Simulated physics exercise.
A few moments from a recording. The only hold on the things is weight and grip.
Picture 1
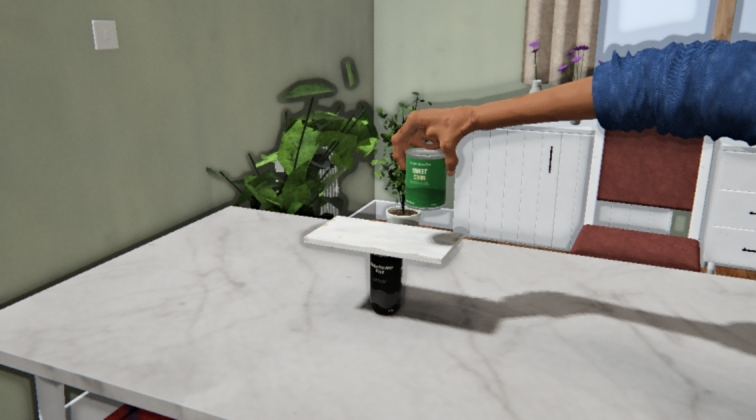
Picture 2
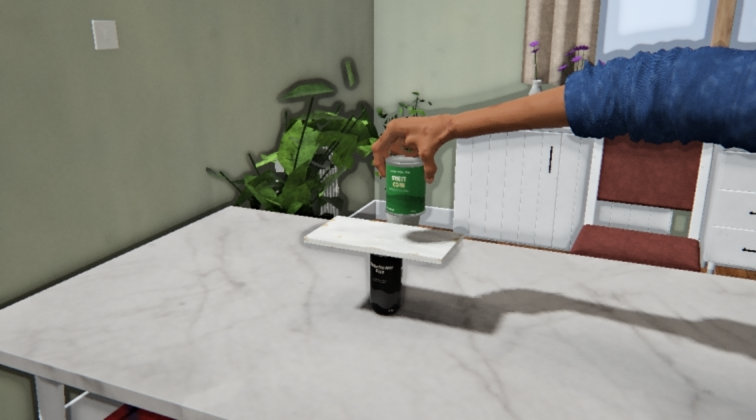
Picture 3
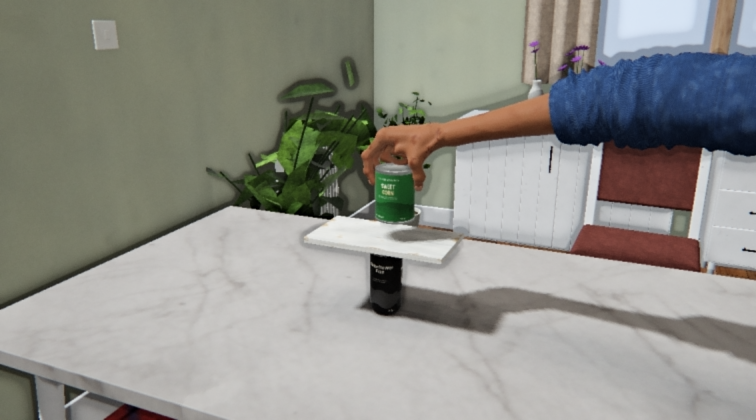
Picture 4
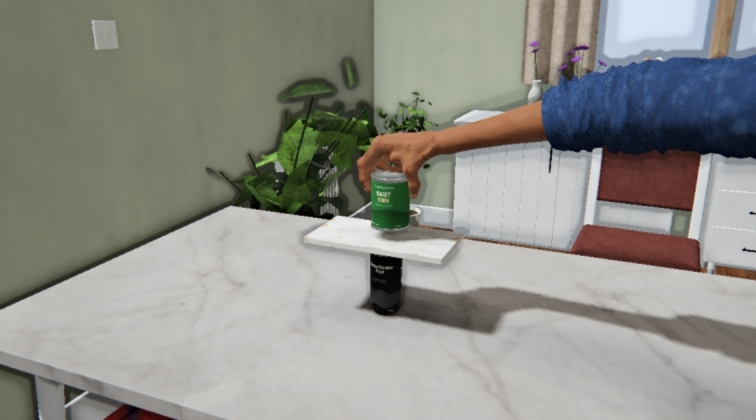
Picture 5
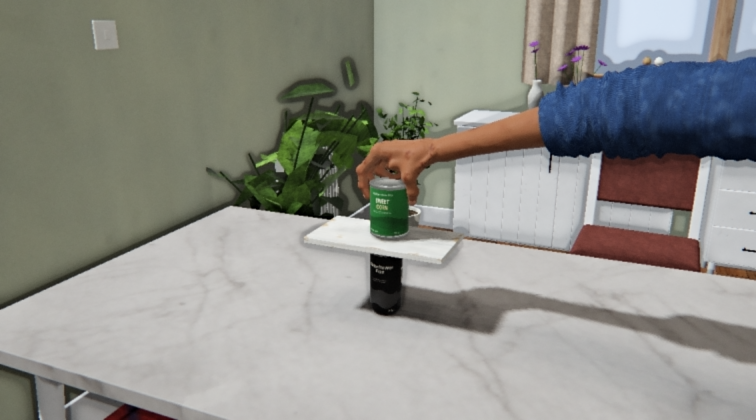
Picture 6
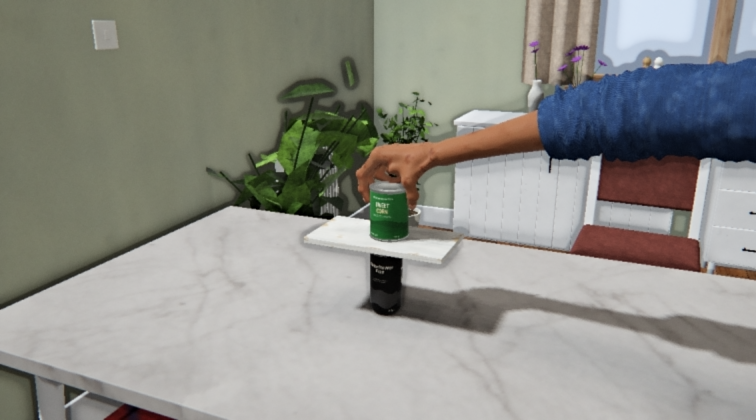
A hand in a blue sleeve carried a green tin leftward and down over a white board on a black bottle, then set it on the board and kept holding it.
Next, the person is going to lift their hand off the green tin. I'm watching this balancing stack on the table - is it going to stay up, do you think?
Sure enough, it lasts just fine.
Then, 0.30 s on from there, no change.
Then, 0.70 s on from there, green tin resting near (389, 212).
In the end, all 3 unmoved. At the end, from the last picture's camera, green tin near (389, 212). The stack stays up.
